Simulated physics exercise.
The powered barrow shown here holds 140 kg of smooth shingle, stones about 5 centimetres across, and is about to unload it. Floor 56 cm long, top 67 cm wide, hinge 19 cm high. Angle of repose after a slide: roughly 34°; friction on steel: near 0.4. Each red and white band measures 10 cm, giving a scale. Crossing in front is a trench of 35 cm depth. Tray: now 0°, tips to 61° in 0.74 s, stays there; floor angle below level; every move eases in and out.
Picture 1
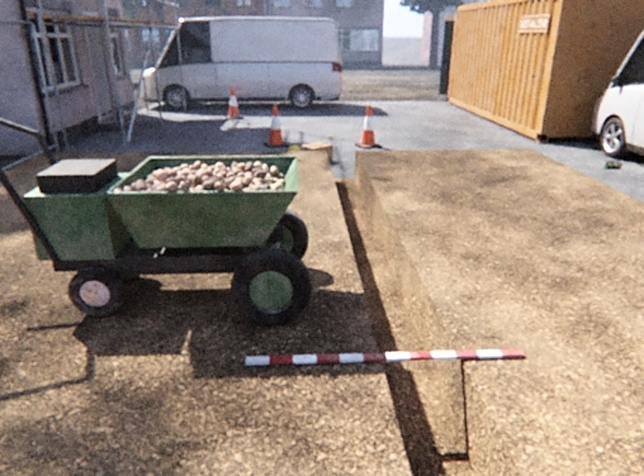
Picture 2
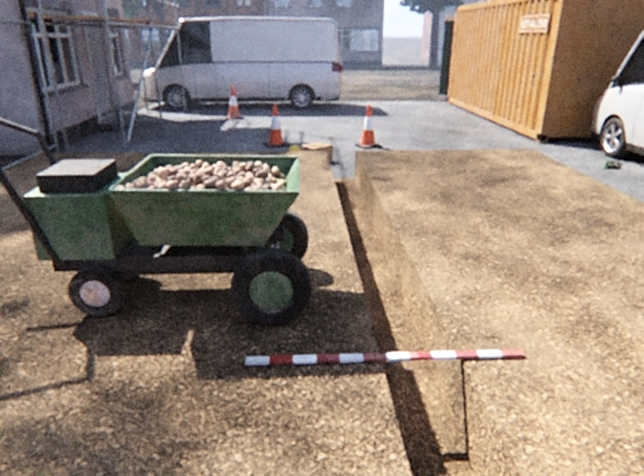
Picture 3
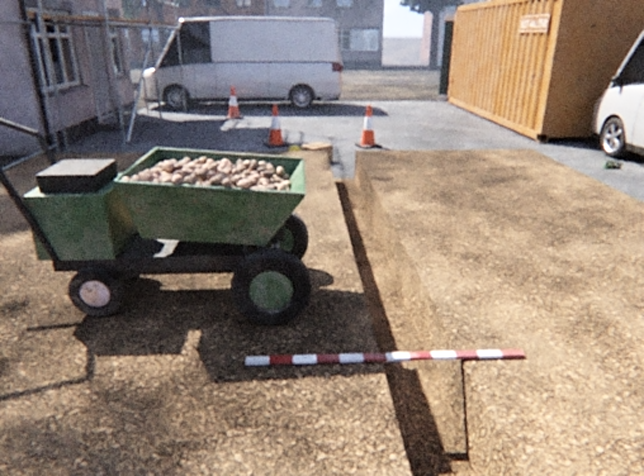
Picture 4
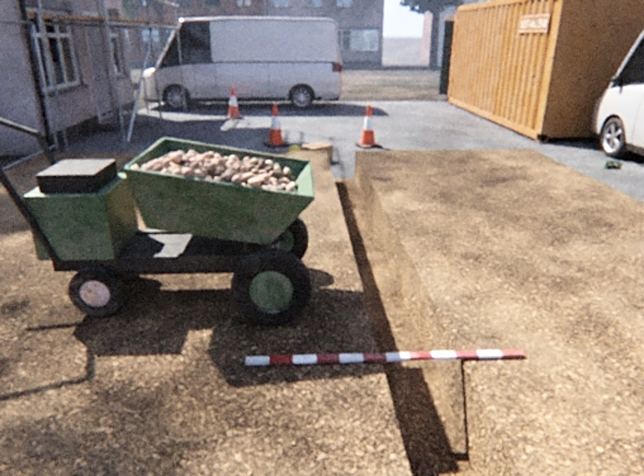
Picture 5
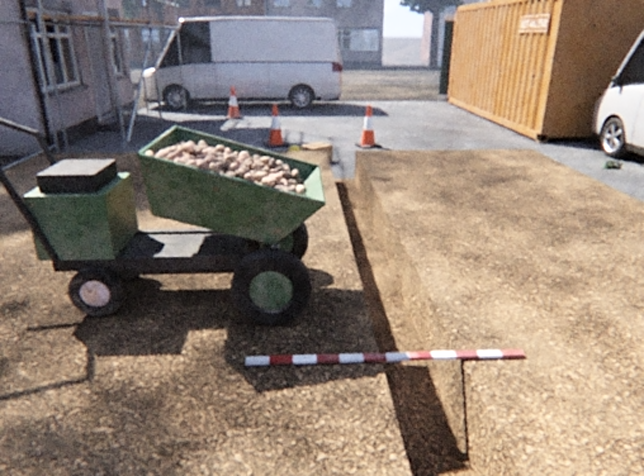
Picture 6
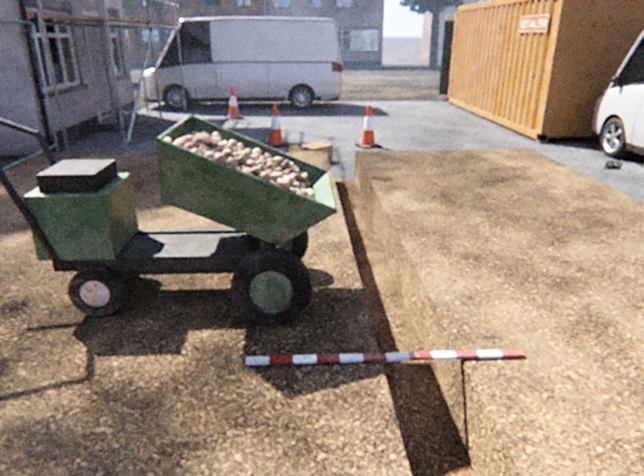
A green powered barrow's tray of smooth stones tilting steadily towards the right, its rear rising, beside a narrow trench in a sunlit yard.
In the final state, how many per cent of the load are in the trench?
About 55 per cent are in the trench in the final state.
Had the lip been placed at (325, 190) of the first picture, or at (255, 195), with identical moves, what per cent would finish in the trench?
Near 40 then near 60 percent.
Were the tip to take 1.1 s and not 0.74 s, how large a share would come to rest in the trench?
Then some 65 per cent would.
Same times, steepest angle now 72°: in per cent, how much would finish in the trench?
Share in trench: Approx. 75%.
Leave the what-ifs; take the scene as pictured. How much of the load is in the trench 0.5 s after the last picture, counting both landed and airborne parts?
Approx. 20 % of the load.
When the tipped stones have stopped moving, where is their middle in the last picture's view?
Their centre sits close to (404, 329).
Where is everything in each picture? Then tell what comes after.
In the first picture, lip at (296, 192), floor tilted 0°, highest stones at (217, 173).
In the second picture, lip at (299, 193), floor tilted 1°, highest stones at (207, 171).
In the third picture, lip at (305, 195), floor tilted 5°, highest stones at (190, 167).
In the fourth picture, the tray is at 10°, its lip at (314, 198); the top of the load is at (191, 159).
In the fifth picture, lip at (325, 204), floor tilted 16°, highest stones at (184, 151).
In the sixth picture, the tray is at 23°, its lip at (337, 211); the top of the load is at (193, 139).
Then, 0.2 s after the last picture the floor is at 51°, 100 % in the tray; the foremost stones are at (352, 224).
Then, 0.5 s after the last picture the floor is at 61°, 81 % in the tray, 18 % in the trench; the foremost stones are at (429, 275).
Then, 0.9 s after the last picture the floor is at 61°, 43 % in the tray, 37 % in the trench, 20 % past the trench; the foremost stones are at (539, 296).
Then, 2.8 s after the last picture the floor is at 61°, 24 % in the tray, 55 % in the trench, 21 % past the trench; the foremost stones are past the picture's edge.
